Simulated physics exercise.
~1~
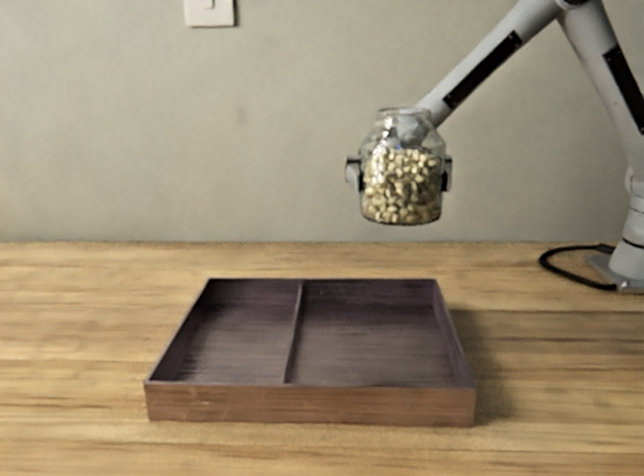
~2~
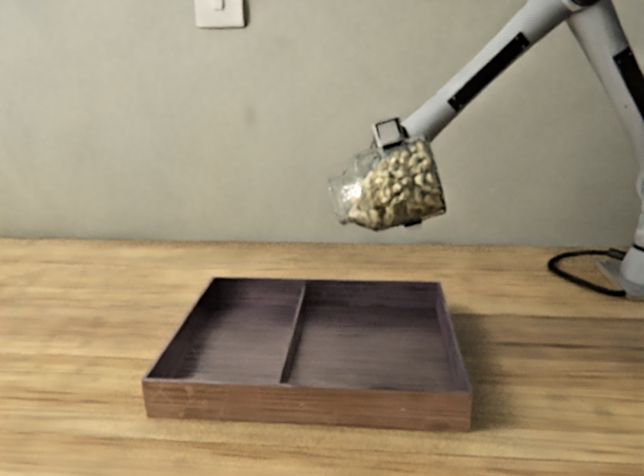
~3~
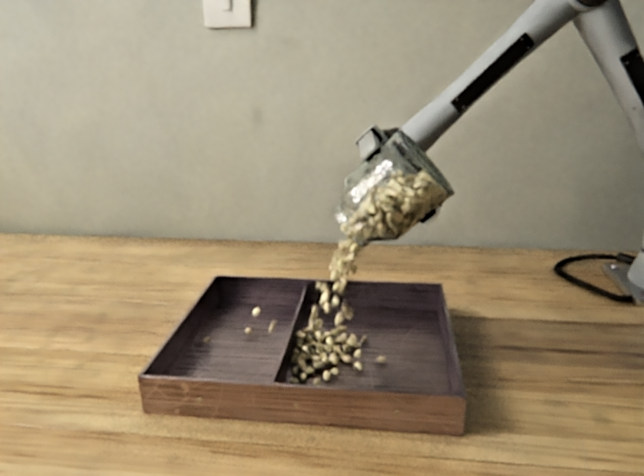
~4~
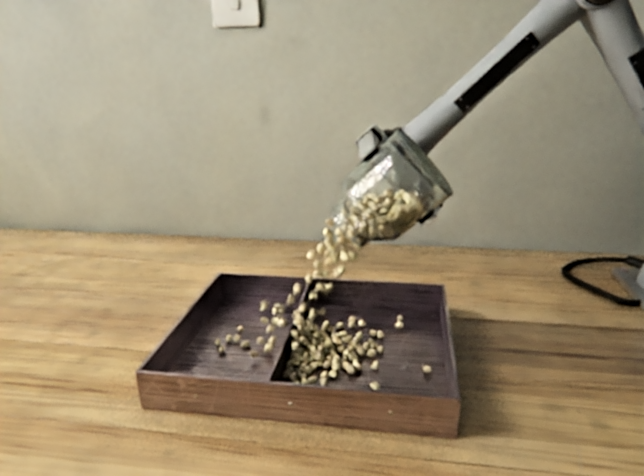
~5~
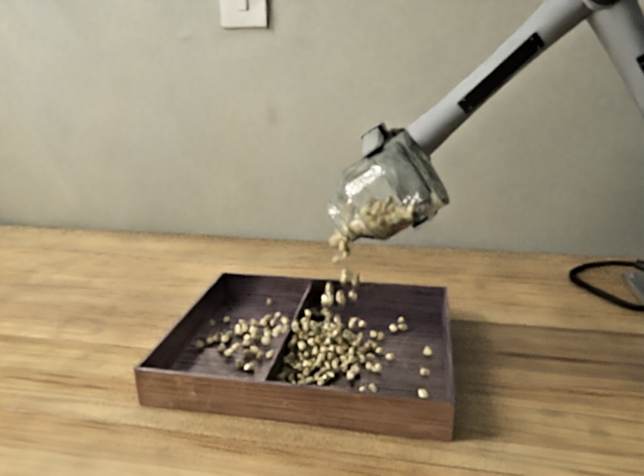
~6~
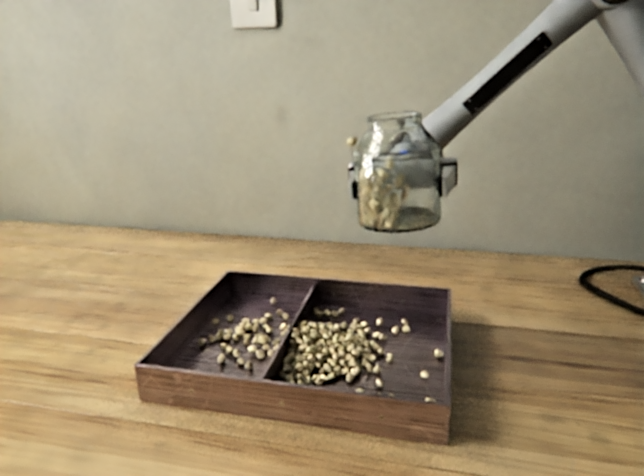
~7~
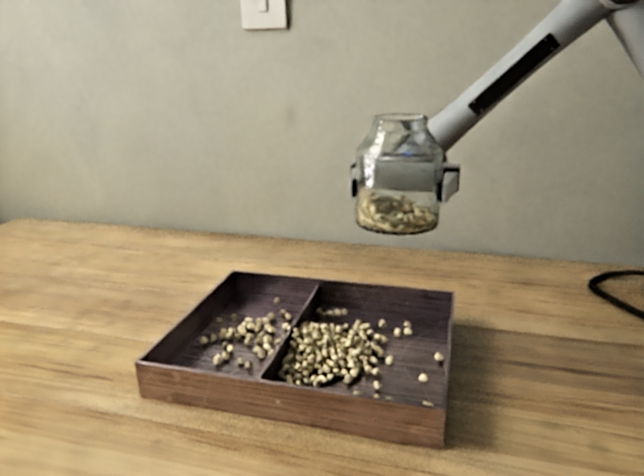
A grey robot arm holds a clear glass jar of pale dried beans upright above a shallow, dark wooden tray split in two by a low wall. The arm tips the jar to the left until its mouth points down over the tray. Beans pour out in a stream, heaping up mostly in the right part while some scatter into the left. The flow thins to a trickle as the pile spreads. The arm then turns the jar upright again, with a shallow layer of beans left inside and the larger heap lying right of the wall.
